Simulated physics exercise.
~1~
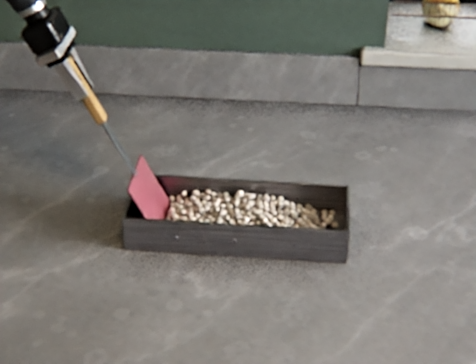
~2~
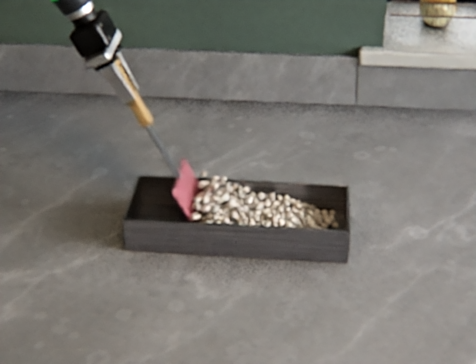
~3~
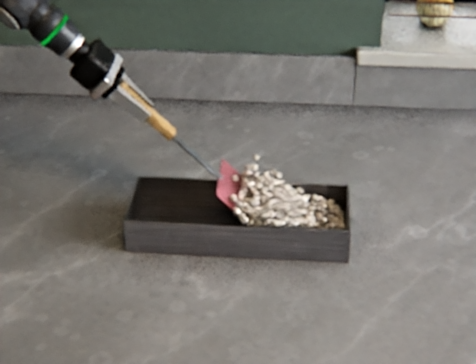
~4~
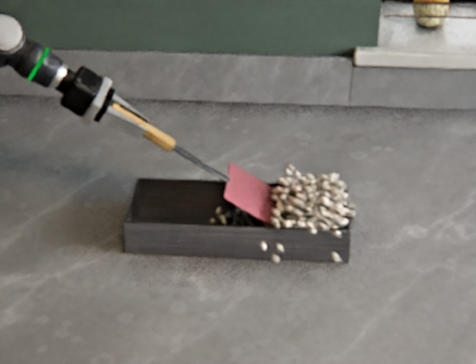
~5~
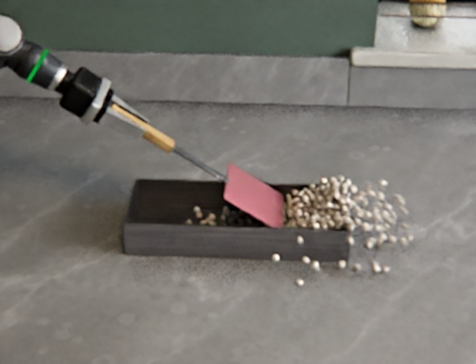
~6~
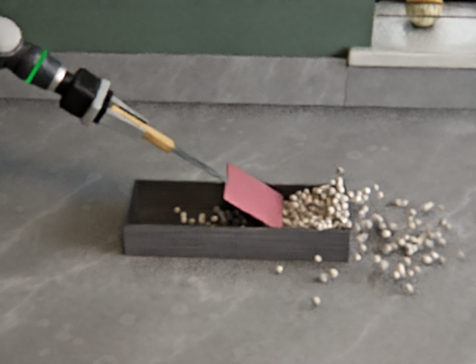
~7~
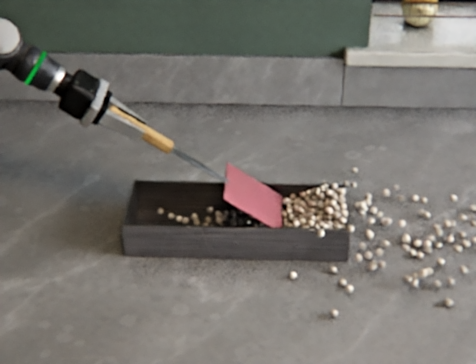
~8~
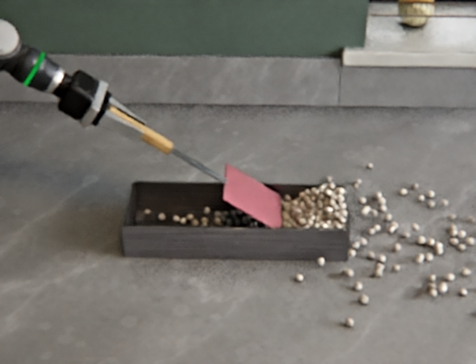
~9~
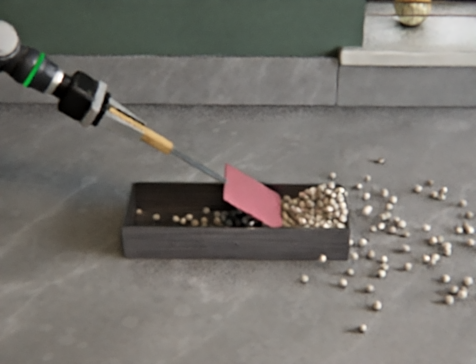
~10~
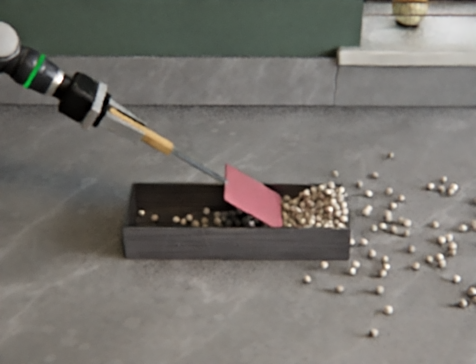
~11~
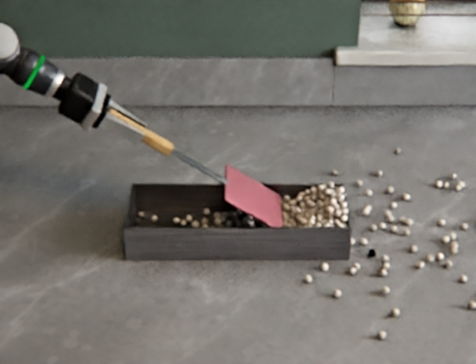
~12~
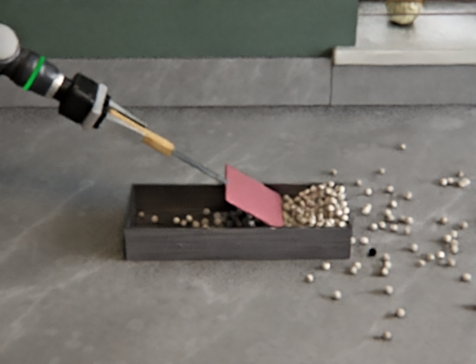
We see a robot arm drag a reddish paddle rightward through a dark tray of small pale beads, heaping them at the right end until many spill over onto the gray table, where they scatter and settle while the tilted paddle stays in the tray beside the remaining pile.
